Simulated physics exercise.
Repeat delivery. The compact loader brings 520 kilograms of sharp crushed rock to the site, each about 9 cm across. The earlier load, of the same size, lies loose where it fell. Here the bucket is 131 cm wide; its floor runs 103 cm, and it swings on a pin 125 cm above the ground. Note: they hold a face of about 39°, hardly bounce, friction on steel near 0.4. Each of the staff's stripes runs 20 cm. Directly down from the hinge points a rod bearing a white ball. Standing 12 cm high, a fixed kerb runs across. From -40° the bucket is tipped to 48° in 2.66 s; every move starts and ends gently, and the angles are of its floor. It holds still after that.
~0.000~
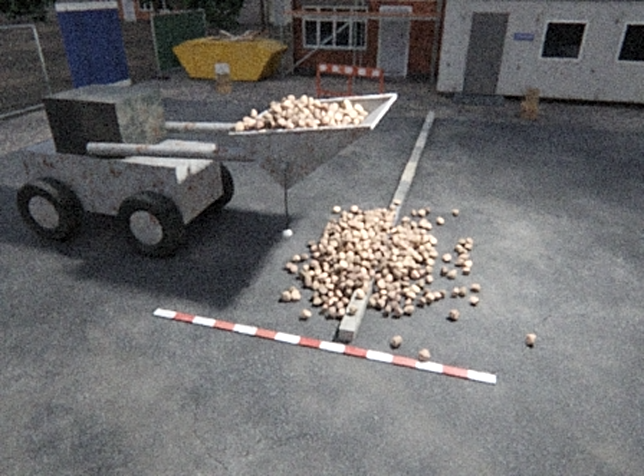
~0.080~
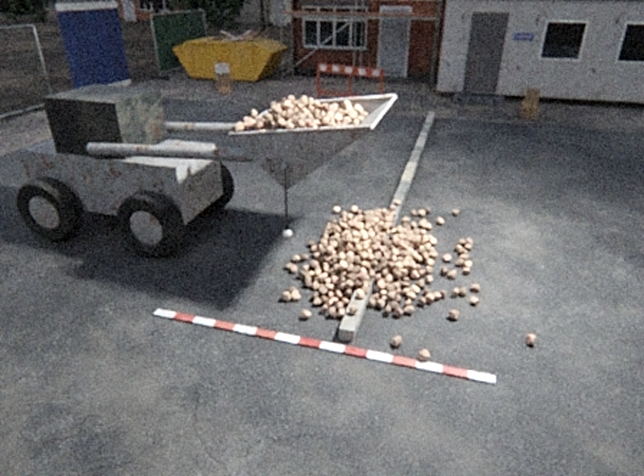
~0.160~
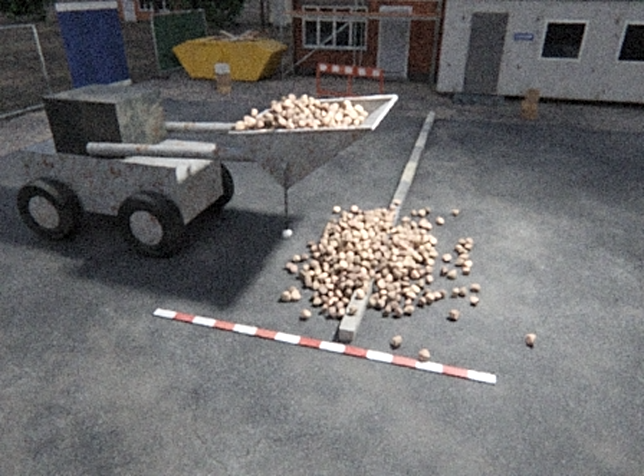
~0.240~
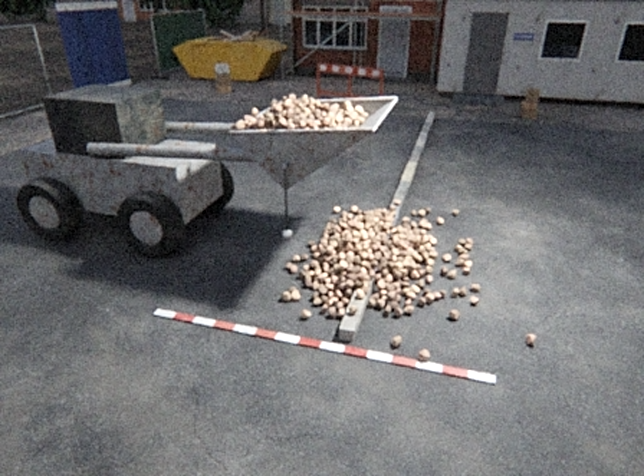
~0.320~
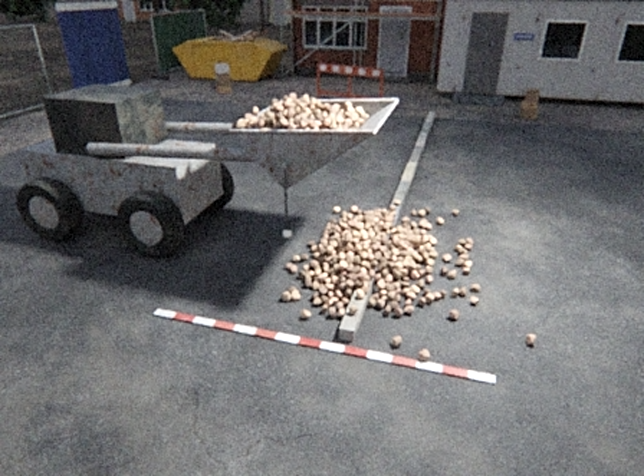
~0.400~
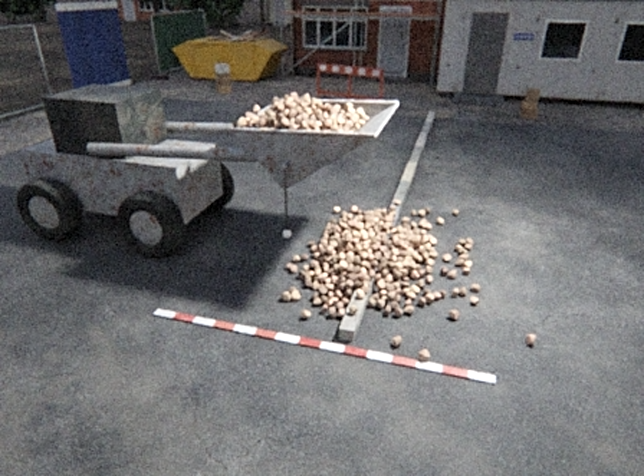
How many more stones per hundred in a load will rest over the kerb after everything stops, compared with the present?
I would say 58 per hundred.
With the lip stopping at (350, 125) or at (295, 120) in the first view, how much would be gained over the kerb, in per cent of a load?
First place about 35 %, second about 0 %.
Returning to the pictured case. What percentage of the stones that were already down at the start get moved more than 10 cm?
10 per cent.
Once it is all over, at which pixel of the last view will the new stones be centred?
They settle centred around (389, 245).
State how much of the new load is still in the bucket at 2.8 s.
It keeps some 10 percent of its load.
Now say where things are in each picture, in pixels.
In the first frame, lip at (372, 127), floor tilted -40°, highest stones at (302, 105). The earlier load is highest near (356, 232), 32 cm above ground level, 70 % on this side of the kerb, 30 % over the kerb.
In the second frame, the bucket is at -40°, its lip at (372, 127); the top of the load is at (302, 105); the stones move at 0.0 m/s on average.
In the third frame, lip at (372, 128), floor tilted -39°, highest stones at (296, 105); the stones move at 0.1 m/s on average.
In the fourth frame, lip at (373, 130), floor tilted -38°, highest stones at (297, 105); the stones move at 0.1 m/s on average.
In the fifth frame, lip at (374, 132), floor tilted -36°, highest stones at (295, 104); the stones move at 0.1 m/s on average.
In the sixth frame, the bucket is at -35°, its lip at (375, 136); the top of the load is at (296, 103); the stones move at 0.1 m/s on average.
After 2.0 s the floor is at 34°; in per cent of one load, 93 in the bucket, 77 on this side of the kerb, 31 over the kerb; the foremost stones are at (476, 278).
After 2.8 s the floor is at 48°; in per cent of one load, 11 in the bucket, 108 on this side of the kerb, 82 over the kerb; the foremost stones are at (479, 281).
After 3.1 s the floor is at 48°; in per cent of one load, 5 in the bucket, 107 on this side of the kerb, 88 over the kerb; the foremost stones are at (497, 293).
After 5.9 s the floor is at 48°; in per cent of one load, 2 in the bucket, 110 on this side of the kerb, 88 over the kerb; the foremost stones are at (502, 295). Net gain over the kerb, 58.
